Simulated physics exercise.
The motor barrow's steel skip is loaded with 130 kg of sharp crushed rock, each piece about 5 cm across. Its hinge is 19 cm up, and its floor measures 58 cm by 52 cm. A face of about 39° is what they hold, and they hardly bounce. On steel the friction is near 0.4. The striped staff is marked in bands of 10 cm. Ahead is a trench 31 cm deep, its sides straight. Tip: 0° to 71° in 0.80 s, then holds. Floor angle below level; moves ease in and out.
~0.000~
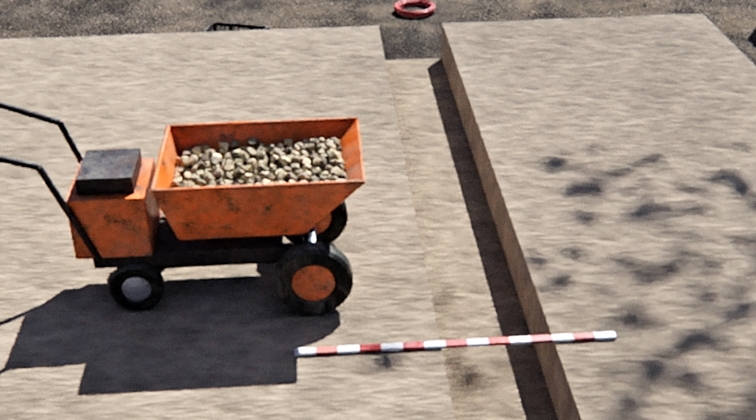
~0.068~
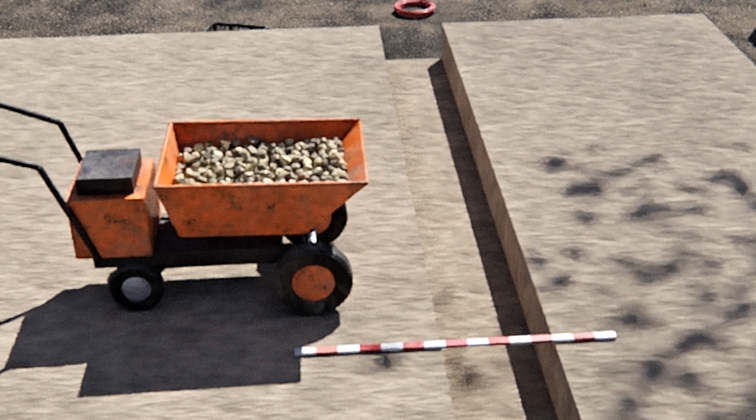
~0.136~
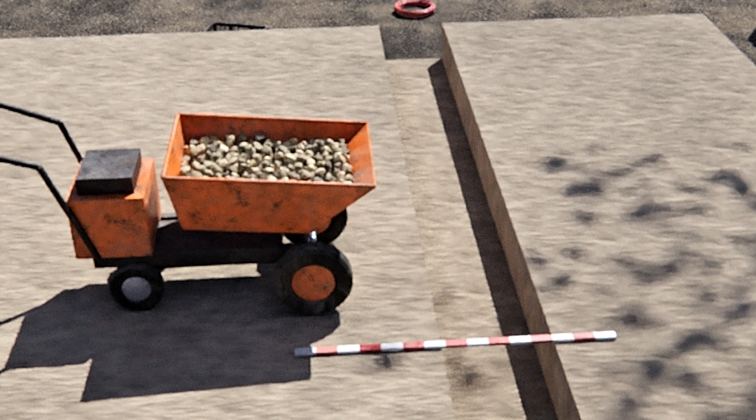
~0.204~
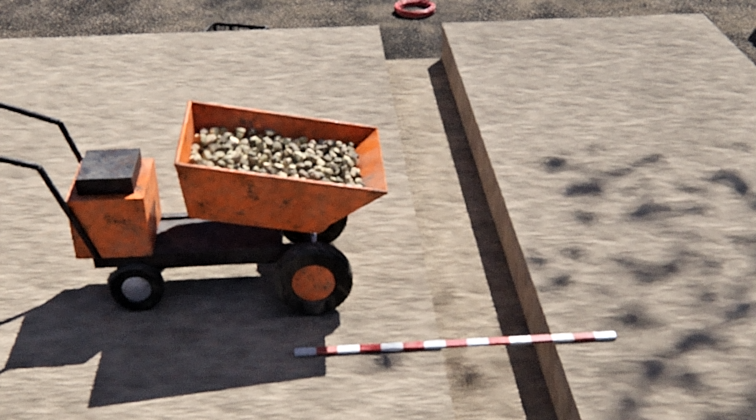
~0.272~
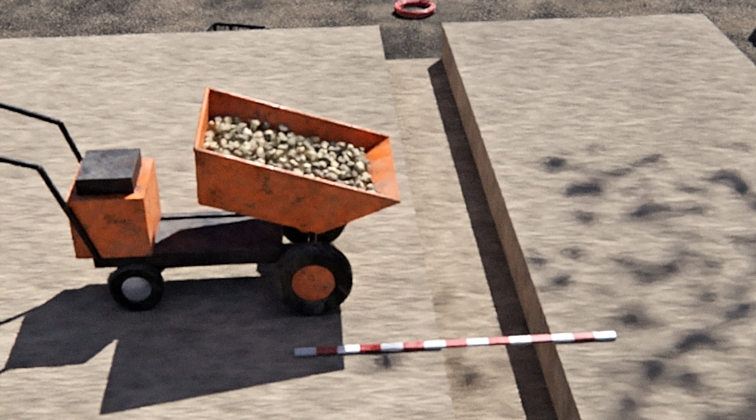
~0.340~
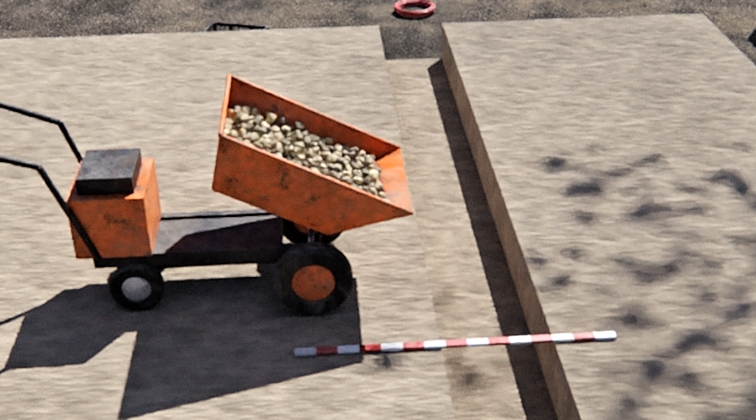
An orange skip full of pale brown stones tilts gradually on a small motor barrow, its left end rising and its lip swinging rightward, while the wheels and camera stay still. The barrow, with black handles, stands left of a straight-sided trench, near a red-and-white striped pole and a red ring. Seen from above, the pale, rough-textured ground lies in sunlight with dark shadows.
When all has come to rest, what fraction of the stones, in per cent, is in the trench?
At the end about 100 per cent of the stones are there.
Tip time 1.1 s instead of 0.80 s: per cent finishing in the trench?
100 per cent.
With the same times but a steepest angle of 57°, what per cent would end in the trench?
Roughly 50 percent.
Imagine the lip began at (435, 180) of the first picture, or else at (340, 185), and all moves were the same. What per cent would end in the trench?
First place roughly 65%, second roughly 95%.
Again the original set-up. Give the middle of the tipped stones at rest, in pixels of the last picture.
About (481, 305).
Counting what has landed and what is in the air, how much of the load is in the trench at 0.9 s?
Roughly 25 percent of the load.
After 0.6 s the floor is at 60°; 100 % in the skip; the foremost stones are at (426, 238).
After 0.9 s the floor is at 71°; 73 % in the skip, 27 % in the trench; the foremost stones are at (496, 325).
After 1.2 s the floor is at 71°; 21 % in the skip, 79 % in the trench; the foremost stones are at (522, 299).
After 3.2 s the floor is at 71°; 0 % in the skip, 100 % in the trench; the foremost stones are at (529, 330).
